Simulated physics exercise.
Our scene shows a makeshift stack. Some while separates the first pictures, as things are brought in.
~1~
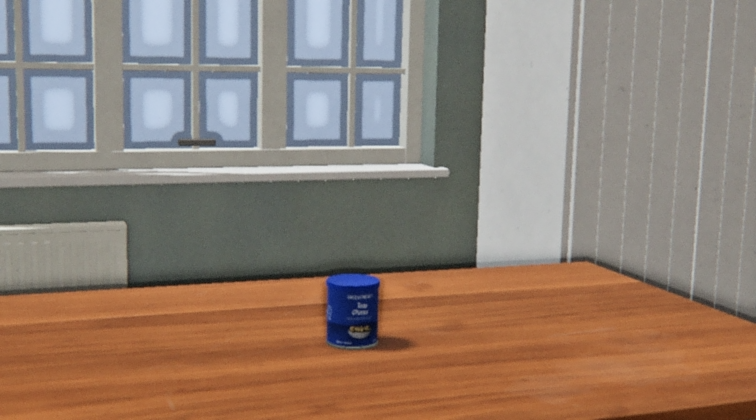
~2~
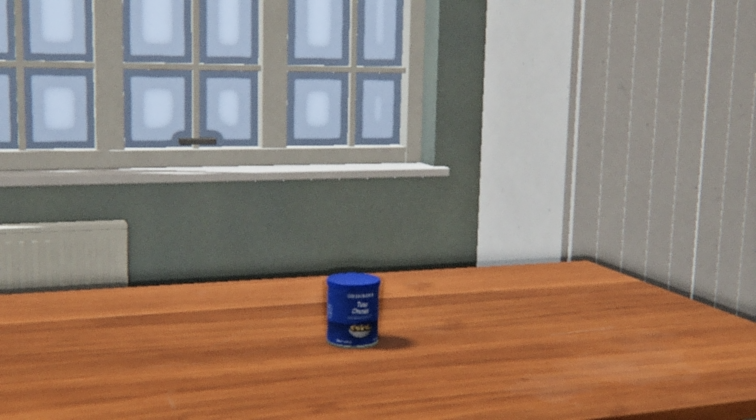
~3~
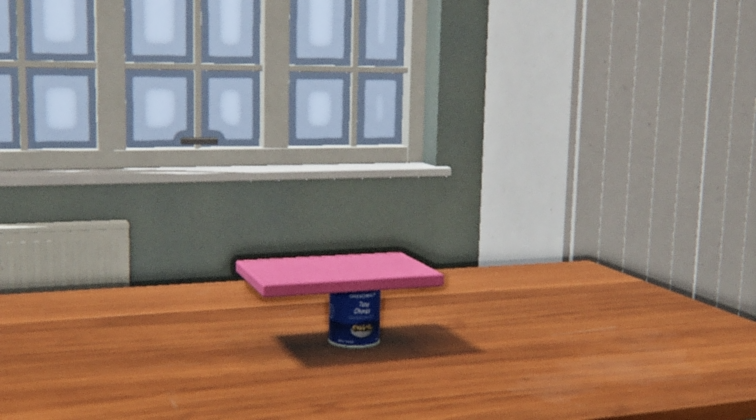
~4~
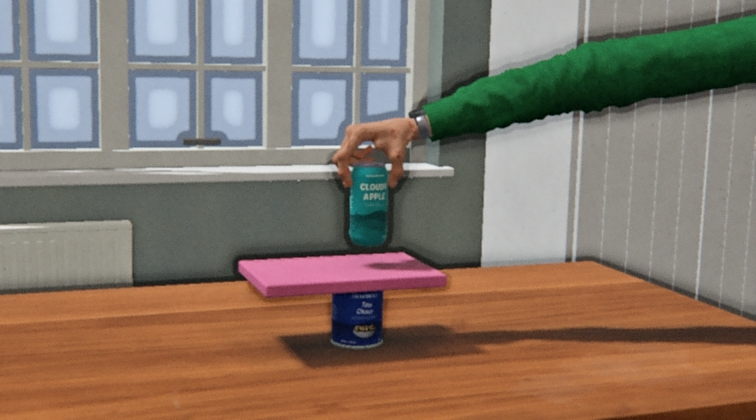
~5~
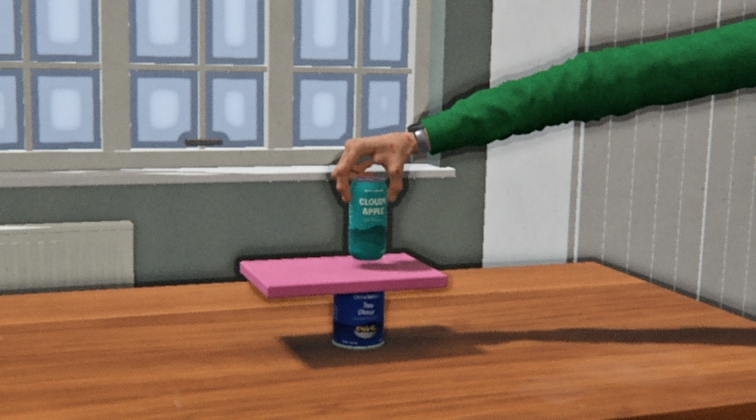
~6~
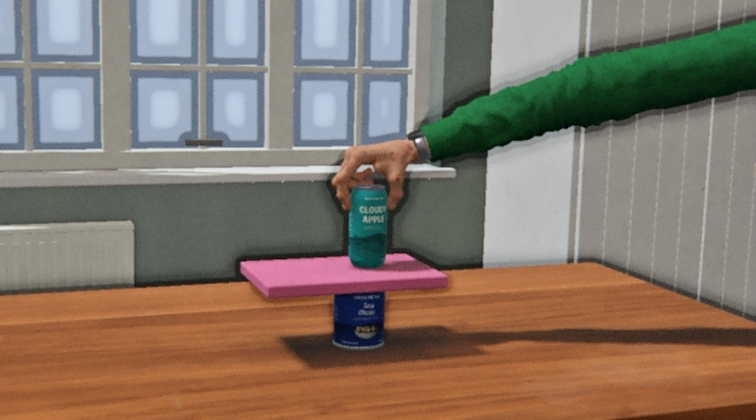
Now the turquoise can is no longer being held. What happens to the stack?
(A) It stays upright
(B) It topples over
A.
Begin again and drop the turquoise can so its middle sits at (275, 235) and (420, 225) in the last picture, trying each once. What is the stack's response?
First case: It collapses; second case: It remains standing.
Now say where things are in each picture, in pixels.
The last thing is not in view yet; blue tin (353, 311), in the first picture.
The last thing is not in view yet; blue tin (353, 310), in the second picture.
The last thing is not in view yet; blue tin (355, 310), in the third picture.
Coming down; turquoise can (369, 204); blue tin (357, 310), in the fourth picture.
Coming down; turquoise can (368, 218); blue tin (359, 311), in the fifth picture.
In place under the hand; turquoise can (368, 227); blue tin (359, 311), in the sixth picture.
Then, 0.50 s past the last view, nothing moves.
Then, 1.30 s past the last view, turquoise can resting near (368, 227).
Finally, all 3 still in place. Final places as the last picture's camera would see them, turquoise can near (368, 227). The stack holds.
